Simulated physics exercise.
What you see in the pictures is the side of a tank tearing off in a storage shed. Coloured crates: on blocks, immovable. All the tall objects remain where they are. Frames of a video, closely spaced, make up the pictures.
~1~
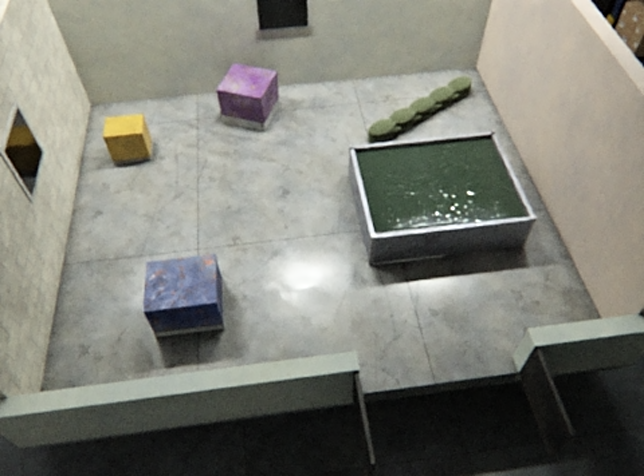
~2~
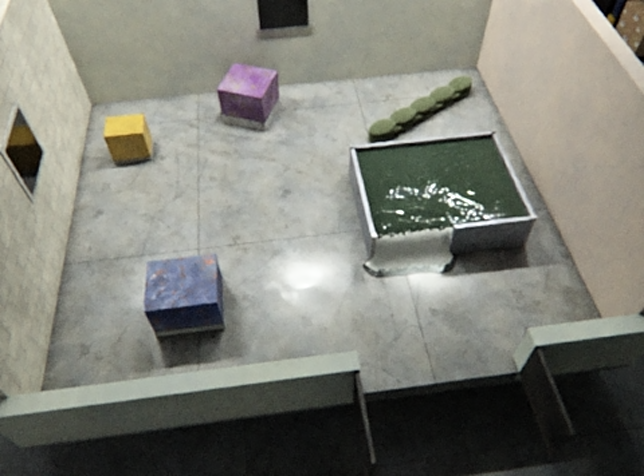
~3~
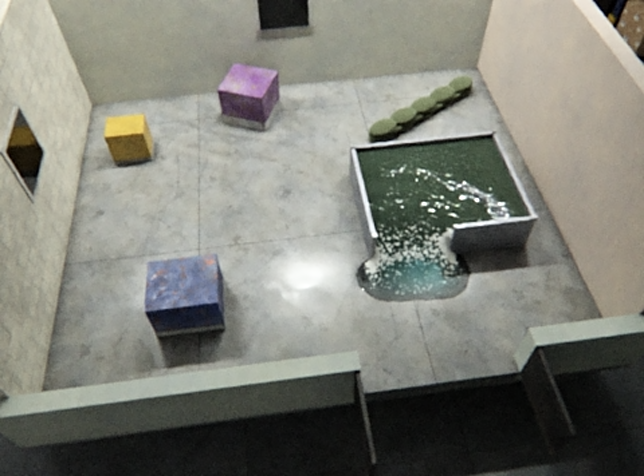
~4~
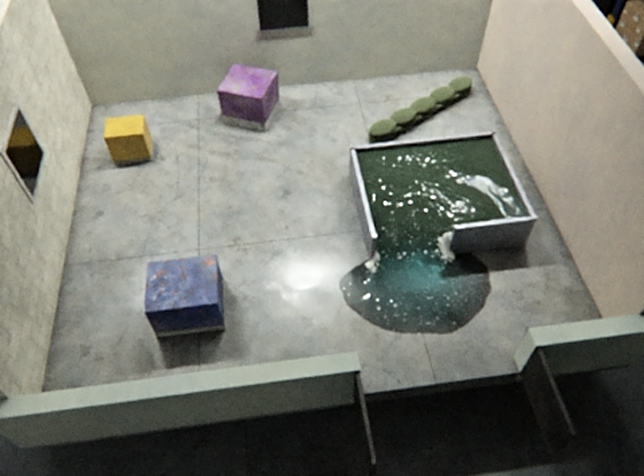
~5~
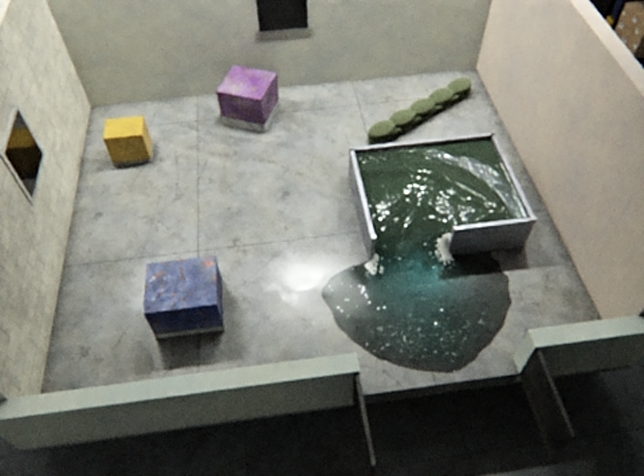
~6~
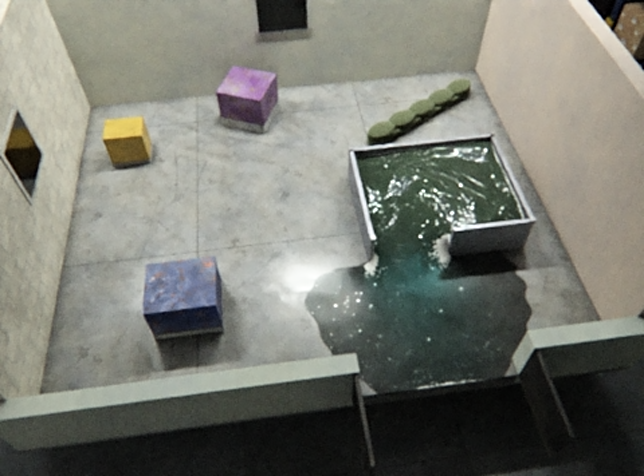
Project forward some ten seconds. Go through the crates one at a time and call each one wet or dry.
The blue crate is dry. The yellow crate is dry. The purple crate is dry.
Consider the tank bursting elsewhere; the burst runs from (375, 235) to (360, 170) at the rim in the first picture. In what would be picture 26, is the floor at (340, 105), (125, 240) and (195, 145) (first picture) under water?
Spot one: Spared by the leak. Spot two: Reached by the flood. Spot three: Reached by the flood.
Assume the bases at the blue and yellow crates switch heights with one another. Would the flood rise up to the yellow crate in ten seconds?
Note: Yellow crate is left dry.
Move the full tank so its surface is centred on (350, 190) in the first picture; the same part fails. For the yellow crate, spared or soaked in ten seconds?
Yellow crate: Overtopped.
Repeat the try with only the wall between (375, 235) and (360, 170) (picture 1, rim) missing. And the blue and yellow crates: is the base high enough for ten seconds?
As it turns out, the blue gets overtopped, and the yellow gets overtopped.
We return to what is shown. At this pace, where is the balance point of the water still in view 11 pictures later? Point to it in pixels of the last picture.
I'd put my finger on (416, 242).
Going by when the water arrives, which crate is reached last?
That is the purple one.
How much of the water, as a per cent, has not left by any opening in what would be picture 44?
Estimate: 52 per cent.
A moment on, water covers 15 % of the floor; the blue crate not reached, the yellow crate not reached, the purple crate not reached.
Next, water covers 20 % of the floor; the blue crate water round its plinth, the yellow crate not reached, the purple crate not reached.
Then, water covers 25 % of the floor; the blue crate water round its plinth, the yellow crate not reached, the purple crate not reached.
Later, water covers 40 % of the floor; the blue crate water round its plinth, the yellow crate water round its plinth, the purple crate not reached.
In the end, water covers 55 % of the floor; the blue crate stayed above the water, the yellow crate stayed above the water, the purple crate stayed above the water.
